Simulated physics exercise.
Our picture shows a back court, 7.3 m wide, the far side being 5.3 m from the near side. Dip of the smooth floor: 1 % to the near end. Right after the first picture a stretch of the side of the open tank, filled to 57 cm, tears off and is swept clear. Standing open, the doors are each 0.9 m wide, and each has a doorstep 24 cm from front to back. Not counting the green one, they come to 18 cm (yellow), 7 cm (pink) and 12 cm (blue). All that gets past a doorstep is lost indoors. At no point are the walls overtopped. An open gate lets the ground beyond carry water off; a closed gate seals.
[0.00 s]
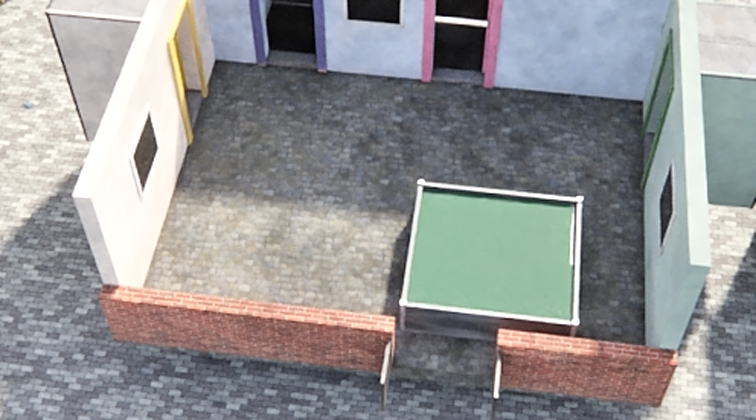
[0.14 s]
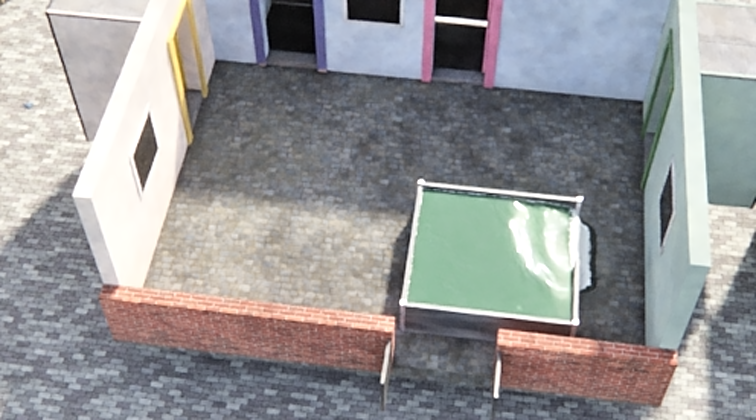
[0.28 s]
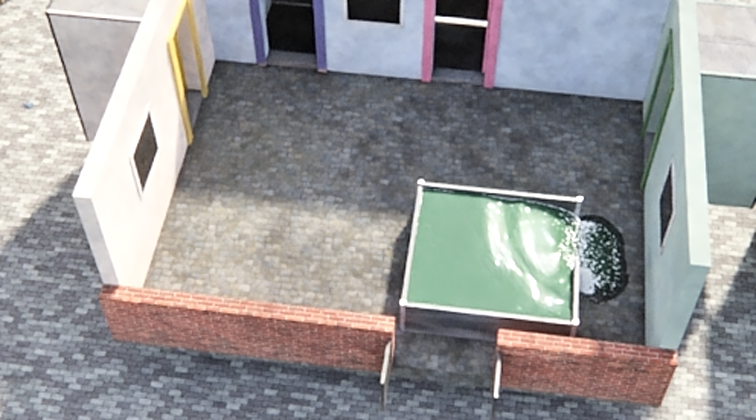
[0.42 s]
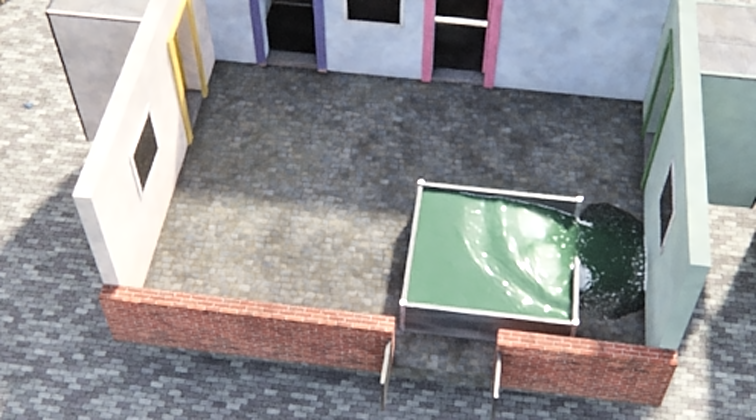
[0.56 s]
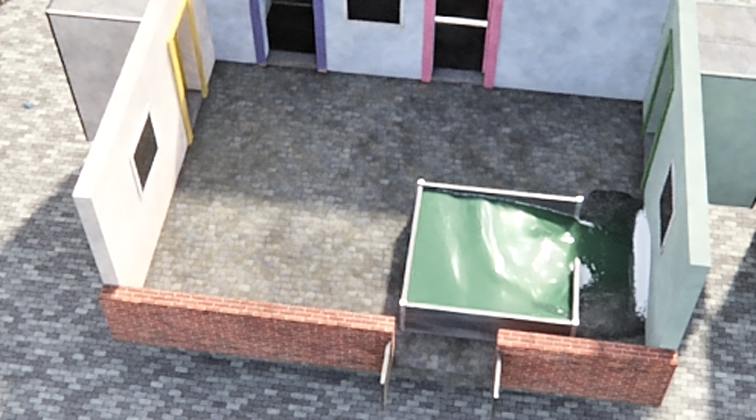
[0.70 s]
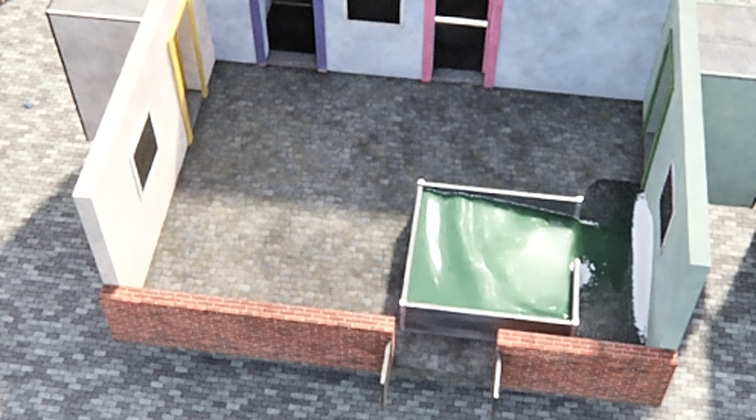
Green-looking water burst through the right side of a square open tank in a walled paved courtyard, spread across the paving to the pale green wall, and fanned out along its base, foaming white.
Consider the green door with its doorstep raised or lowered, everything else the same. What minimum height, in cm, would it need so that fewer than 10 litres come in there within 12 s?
About 9 cm.
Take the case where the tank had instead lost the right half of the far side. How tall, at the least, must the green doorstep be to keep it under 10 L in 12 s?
Minimum height: Approx. 21 cm.
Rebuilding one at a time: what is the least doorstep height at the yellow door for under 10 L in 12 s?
Roughly 7.0 cm at the yellow door.
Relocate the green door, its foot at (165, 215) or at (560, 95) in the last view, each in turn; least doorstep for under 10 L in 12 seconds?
Minimums: About 6.5 cm and 16 cm.
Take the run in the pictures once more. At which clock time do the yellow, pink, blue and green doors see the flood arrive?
For yellow it's 5.0 s, for pink 2.6 s, for blue 4.0 s, and for green 1.0 s.
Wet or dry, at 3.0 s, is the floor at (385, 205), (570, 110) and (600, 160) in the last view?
1: Unwetted; 2: Awash; 3: Awash.
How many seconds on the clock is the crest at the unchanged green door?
The level tops out near 2.2 seconds.
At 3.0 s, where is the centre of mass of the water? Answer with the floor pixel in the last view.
Look at about (536, 252) in the last view.
After 1.4 s water covers 10 % of the floor, deepest (45 cm) near (639, 262); 11 cm at the green door, 0 litres in over its 20 cm doorstep.
After 3.0 s water covers 30 % of the floor, deepest (34 cm) near (640, 379); 11 cm at the green door, 0 litres in over its 20 cm doorstep.
After 12.0 s water covers 100 % of the floor, deepest (13 cm) near (402, 296); 6 cm at the green door, 0 litres in over its 20 cm doorstep.
At the green door as built, the water arrived by 1.0 s and peaked near 13 cm at 2.2 s.
Run again over the same 12 s with other heights there, 17 litres in over 8 cm, 4 litres over 10.5 cm. The limit of 10 litres is kept from about 9 cm up.
